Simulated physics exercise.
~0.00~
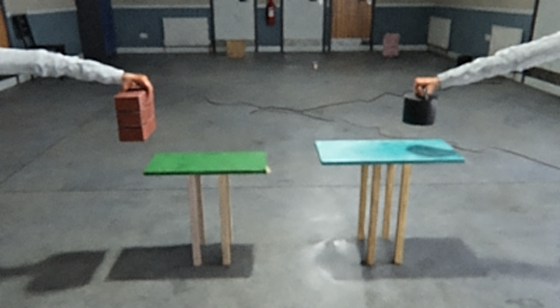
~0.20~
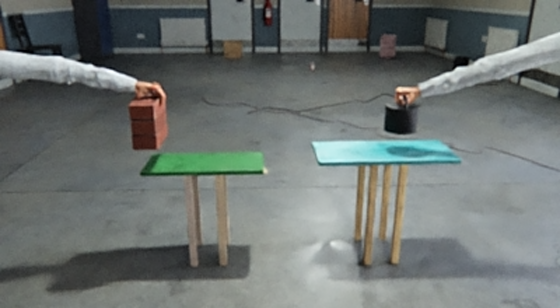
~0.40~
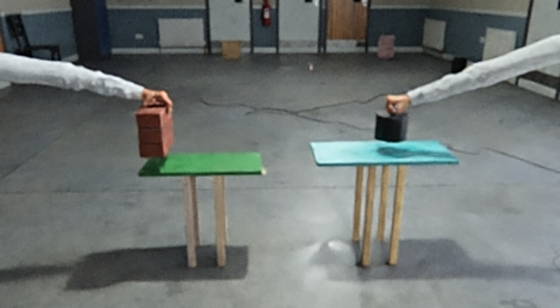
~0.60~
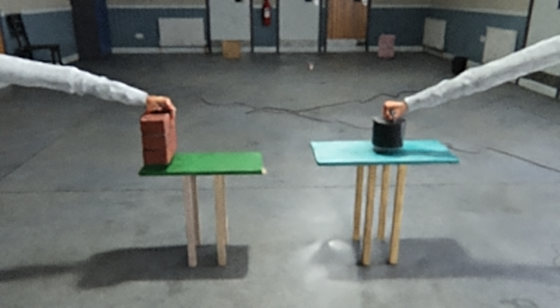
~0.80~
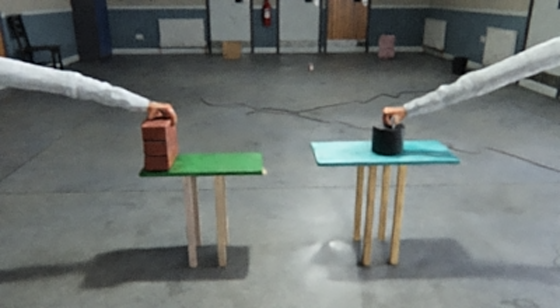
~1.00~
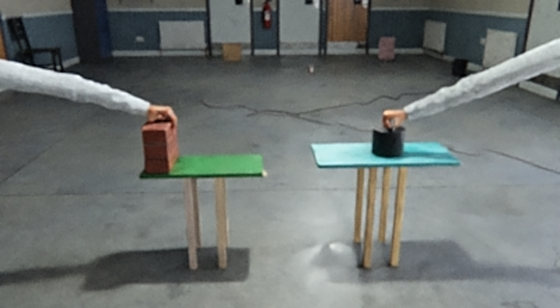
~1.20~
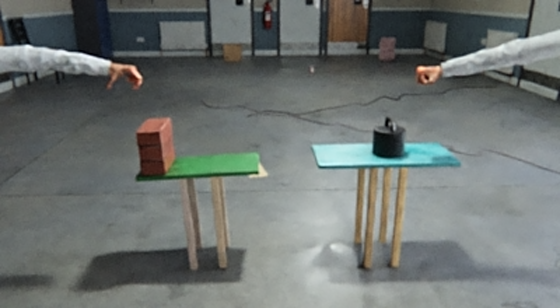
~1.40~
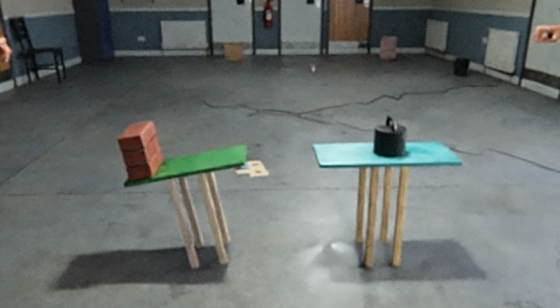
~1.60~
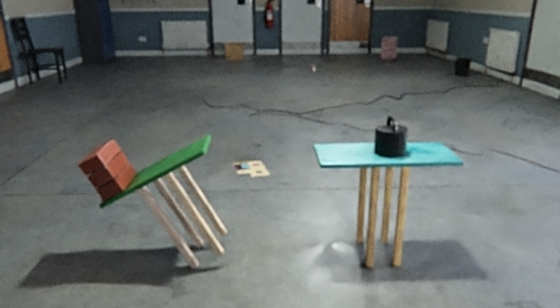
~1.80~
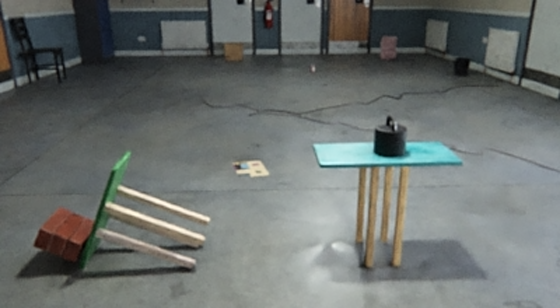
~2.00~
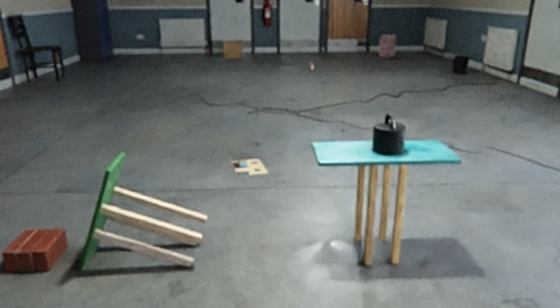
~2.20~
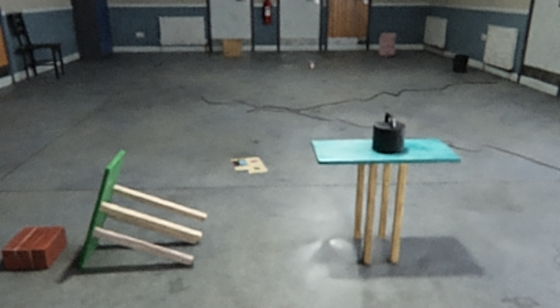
The clip opens with two hands reaching in from either side of a large room, the left holding a stack of reddish bricks above a small green table and the right holding a round black object above a turquoise trestle. Both lower their loads, the bricks landing near the left end of the green top and the black object nearer the middle of the turquoise one. The hands let go and draw back. The green table tilts to the left and topples, and the bricks slide to the floor. It ends on its side beside the bricks, while the trestle stands steady with its load.
